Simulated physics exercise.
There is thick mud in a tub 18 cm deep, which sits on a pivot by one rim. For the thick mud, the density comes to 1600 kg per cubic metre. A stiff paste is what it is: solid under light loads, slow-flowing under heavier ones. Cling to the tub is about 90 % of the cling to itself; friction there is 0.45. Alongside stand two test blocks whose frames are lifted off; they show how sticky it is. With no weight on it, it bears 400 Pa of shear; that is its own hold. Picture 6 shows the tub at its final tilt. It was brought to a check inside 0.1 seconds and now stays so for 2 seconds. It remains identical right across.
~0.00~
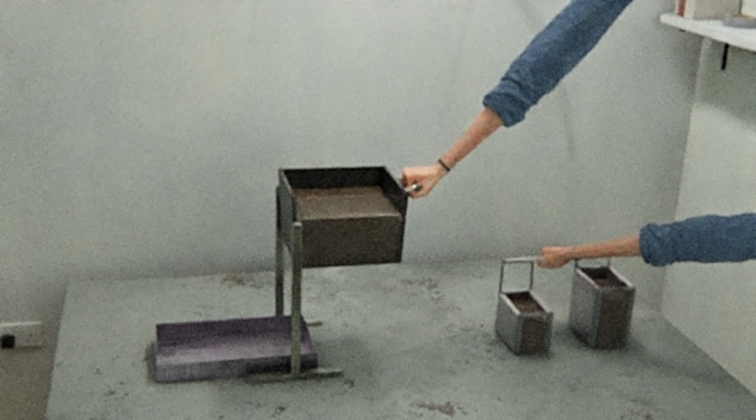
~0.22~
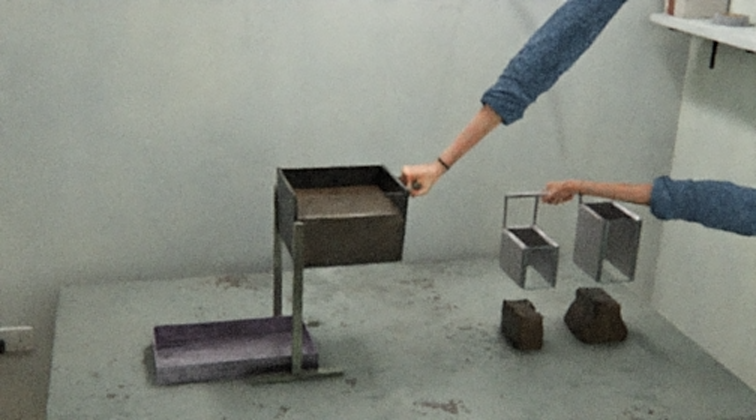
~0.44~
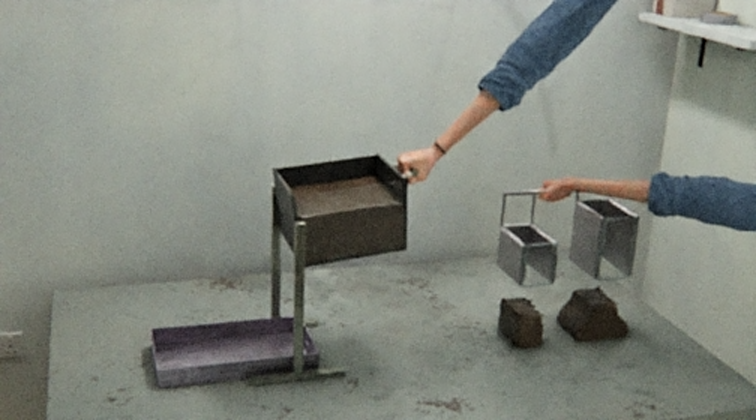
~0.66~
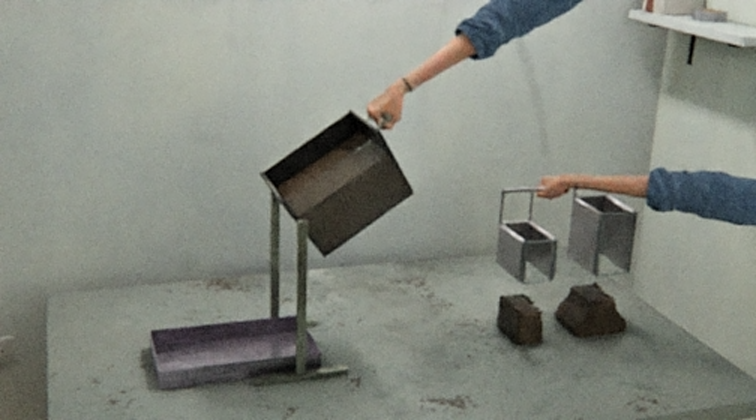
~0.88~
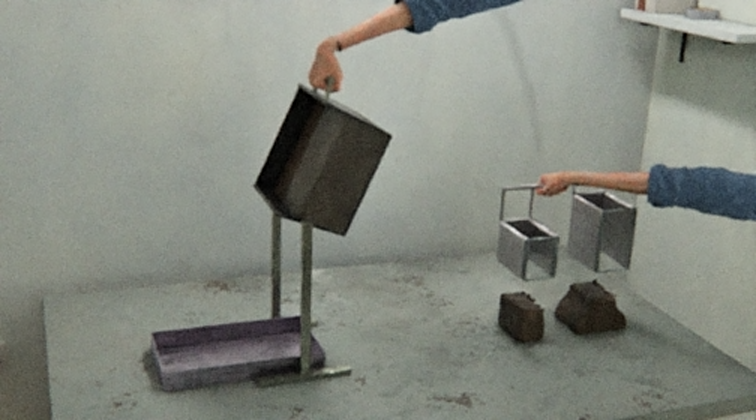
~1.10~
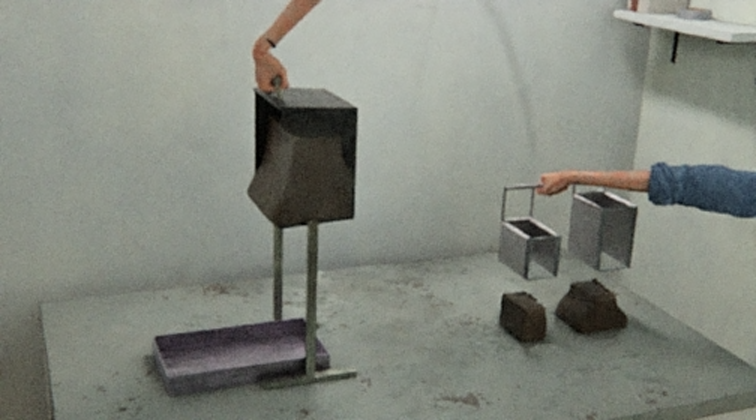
A hand tipped a dark tub of thick mud up onto its side above a shallow tray, after another hand lifted two metal molds off mud blocks on the right, which slumped a little.
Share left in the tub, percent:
35 %.
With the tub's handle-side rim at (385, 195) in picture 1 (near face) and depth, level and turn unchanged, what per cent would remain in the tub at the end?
Roughly 45 %.
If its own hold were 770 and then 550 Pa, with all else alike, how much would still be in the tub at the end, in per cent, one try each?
Result: 50 % for the first case, 40 % for the second.
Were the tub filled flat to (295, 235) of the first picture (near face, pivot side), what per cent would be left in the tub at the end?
I'd put it close to 55 in a hundred.
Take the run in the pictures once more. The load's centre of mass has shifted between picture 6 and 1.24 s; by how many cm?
I'd put the distance at about 8 centimetres.
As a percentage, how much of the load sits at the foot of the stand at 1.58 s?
Roughly 55 per cent.
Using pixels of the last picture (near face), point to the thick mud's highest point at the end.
(327, 190).
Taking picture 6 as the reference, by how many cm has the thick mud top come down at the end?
13 cm.
After 1.24 s, the tub is at 90 degrees and holds 65 %.
After 1.41 s, the tub is at 90 degrees and holds 39 %.
After 1.58 s, the tub is at 90 degrees and holds 35 %.
After 1.75 s, the tub is at 90 degrees and holds 35 %.
After 3.10 s, the tub is at 90 degrees and holds 35 %.
